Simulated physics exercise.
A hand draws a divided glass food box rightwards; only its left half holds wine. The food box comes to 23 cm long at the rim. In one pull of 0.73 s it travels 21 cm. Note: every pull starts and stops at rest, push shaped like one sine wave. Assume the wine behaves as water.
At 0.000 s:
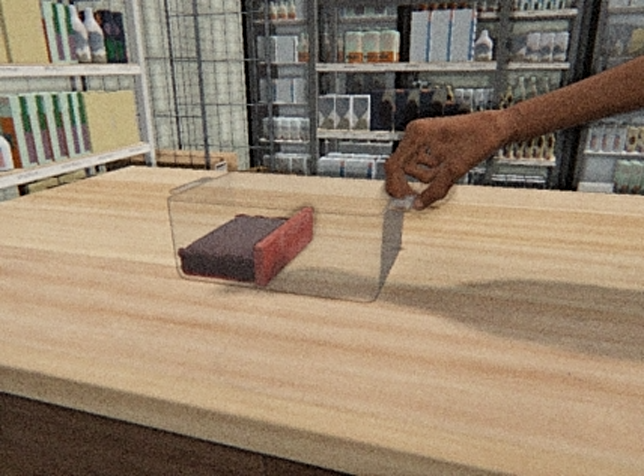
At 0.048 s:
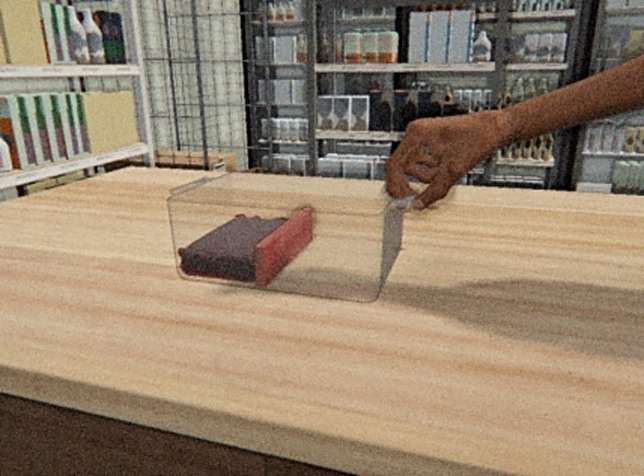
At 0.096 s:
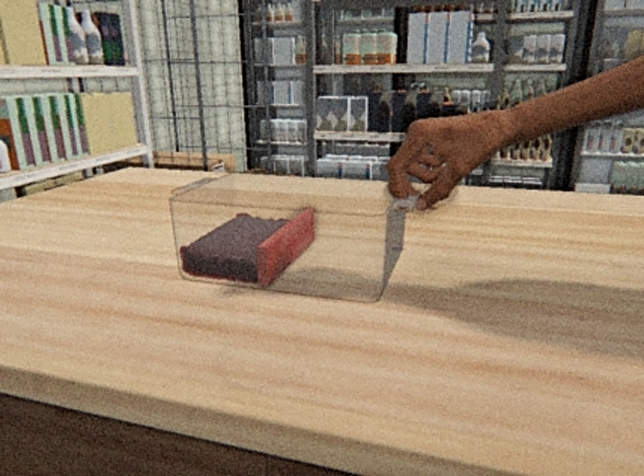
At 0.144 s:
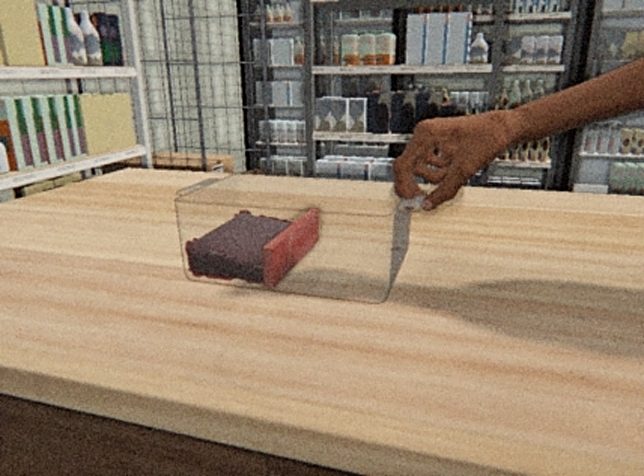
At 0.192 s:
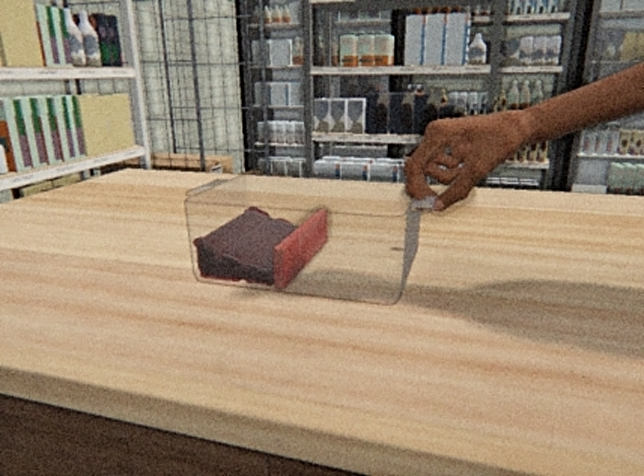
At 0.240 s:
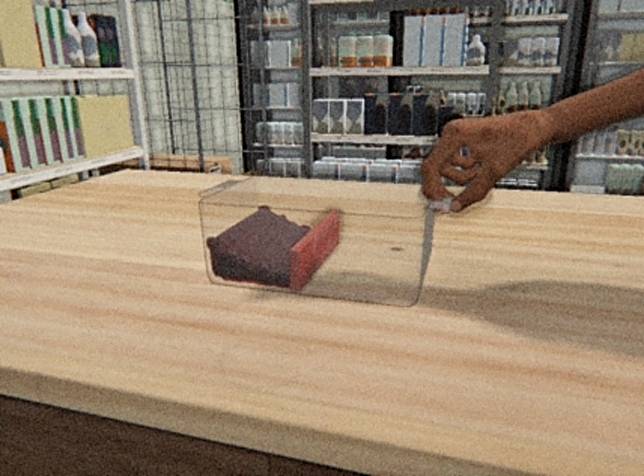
A hand slowly draws a clear box of dark red wine rightwards across a wooden counter.
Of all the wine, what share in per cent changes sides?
About 6 out of every hundred.
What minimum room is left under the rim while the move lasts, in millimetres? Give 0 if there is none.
About 40 mm.
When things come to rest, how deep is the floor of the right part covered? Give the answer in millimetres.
Some 2 mm deep.
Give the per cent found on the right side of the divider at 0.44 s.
Close to 0%, I'd estimate.
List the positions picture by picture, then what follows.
In the first picture, it has moved 0.0 cm; in the food box the surface runs from (212, 229) to (284, 237), rim (395, 198); the top of the divider is at (260, 248).
In the second picture, it has moved 0.0 cm; in the food box the surface runs from (212, 230) to (285, 237).
In the third picture, it has moved 0.3 cm; in the food box the surface runs from (213, 228) to (287, 239).
In the fourth picture, it has moved 1.0 cm; in the food box the surface runs from (217, 225) to (292, 243).
In the fifth picture, it has moved 2.2 cm; in the food box the surface runs from (226, 222) to (300, 248).
In the sixth picture, it has moved 4.0 cm; in the food box the surface runs from (237, 220) to (305, 247).
By 0.44 s it has gone 15 cm; 0 per cent is on the right side and 0 is out of the food box.
By 0.63 s it has gone 21 cm; 4 per cent is on the right side and 0 is out of the food box.
By 0.83 s it has gone 21 cm; 4 per cent is on the right side and 0 is out of the food box.
By 1.03 s it has gone 21 cm; 4 per cent is on the right side and 0 is out of the food box.
At rest 6 per cent is on the right side and 0 is out of the food box.
